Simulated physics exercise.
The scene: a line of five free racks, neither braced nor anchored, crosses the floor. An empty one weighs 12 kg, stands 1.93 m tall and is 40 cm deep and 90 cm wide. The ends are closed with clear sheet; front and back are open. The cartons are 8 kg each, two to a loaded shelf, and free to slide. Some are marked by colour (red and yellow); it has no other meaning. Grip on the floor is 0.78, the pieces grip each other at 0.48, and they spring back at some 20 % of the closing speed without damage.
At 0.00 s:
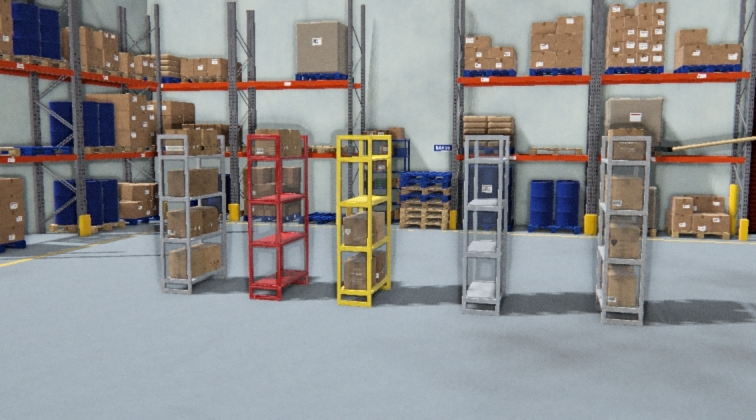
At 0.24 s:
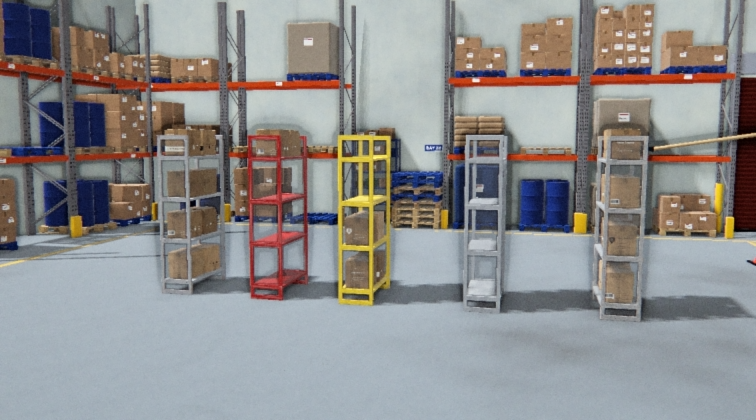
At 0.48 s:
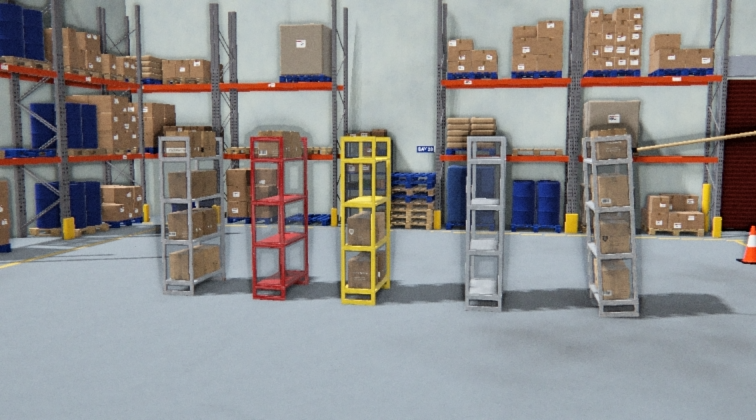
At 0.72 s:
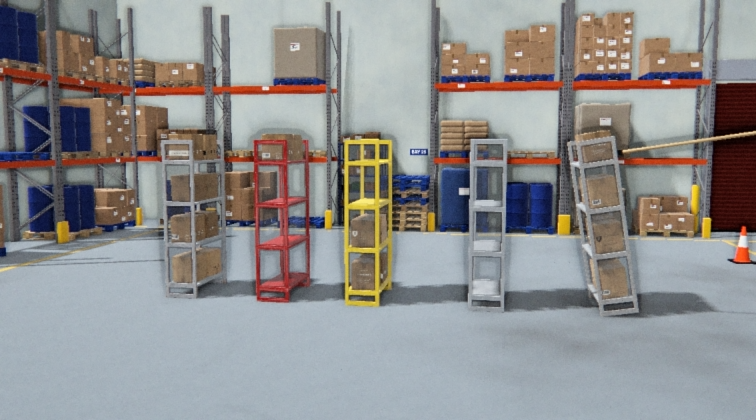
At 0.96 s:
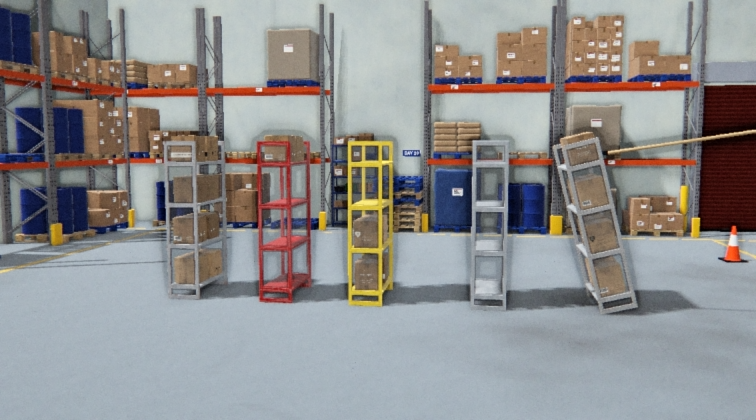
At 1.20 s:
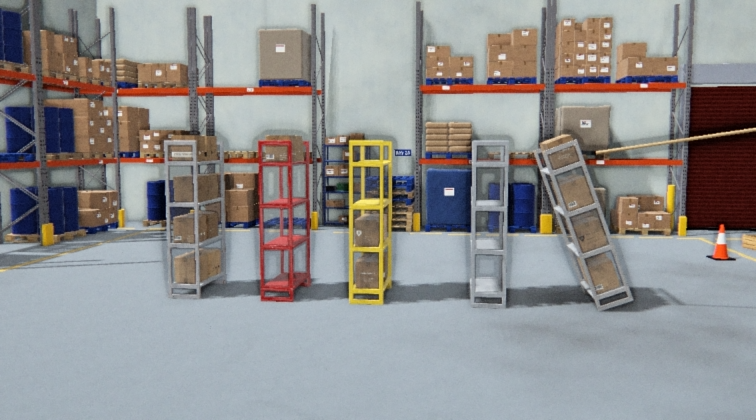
In a warehouse, five narrow shelving racks stand in a spaced line on the floor, one red, one yellow and three grey, most holding cartons. A long pole reaches in from the right and pushes the top of the rightmost grey rack, which tilts steadily leftward while the other four stay upright.
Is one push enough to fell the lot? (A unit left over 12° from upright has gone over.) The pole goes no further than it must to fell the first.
Outcome: Yes, the whole lot goes.
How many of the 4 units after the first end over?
It comes to 4.
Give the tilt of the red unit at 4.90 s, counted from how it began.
Some 60°.
Around 2.08 s, 8 cartons spilt or dropped; 1 of the 4 other units over; yellow unit tipped 8°.
Around 4.90 s, 18 cartons spilt or dropped; 4 of the 4 other units over; yellow unit tipped 65°; red unit tipped 57°.
Finally (6.7 s), 22 cartons spilt or dropped; 4 of the 4 other units over; red unit tipped 71°; yellow unit tipped 71°. Not one is left standing. Seen by the last camera, middles, red unit near (211, 247), yellow unit near (294, 244).
